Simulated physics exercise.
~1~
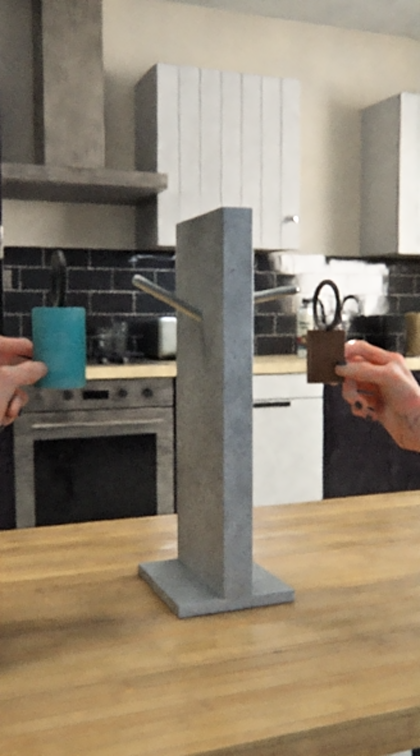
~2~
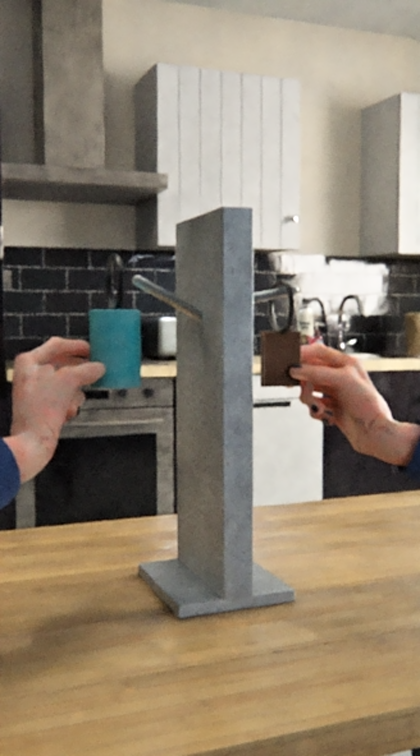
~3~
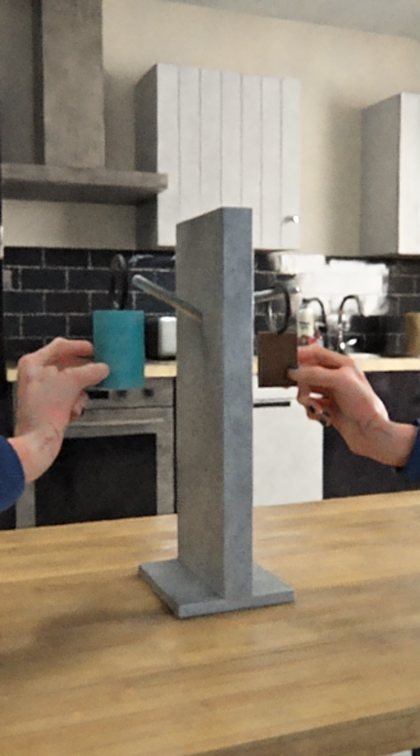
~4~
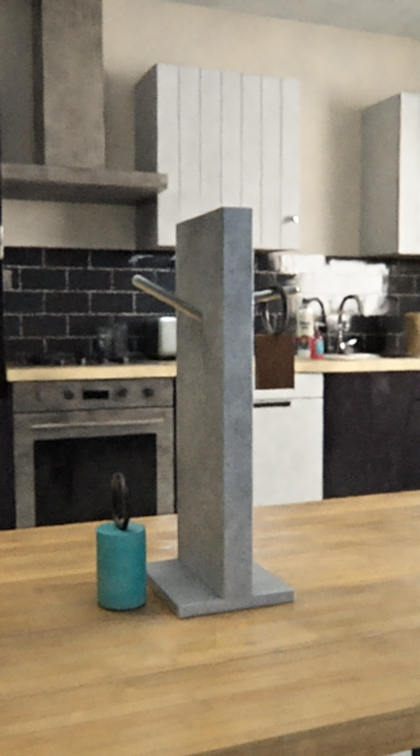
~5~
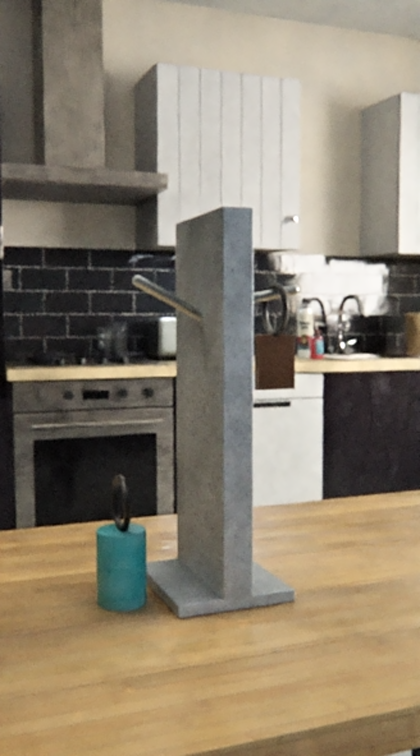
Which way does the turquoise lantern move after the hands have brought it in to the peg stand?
The turquoise lantern moves down, from beside the left peg to the wooden table.
In the video, two hands bring a turquoise lantern and a brown tag, each with a dark ring, toward the pegs of a gray stand in a kitchen. After the hands leave, the lantern is down on the table, while the tag stays hanging.
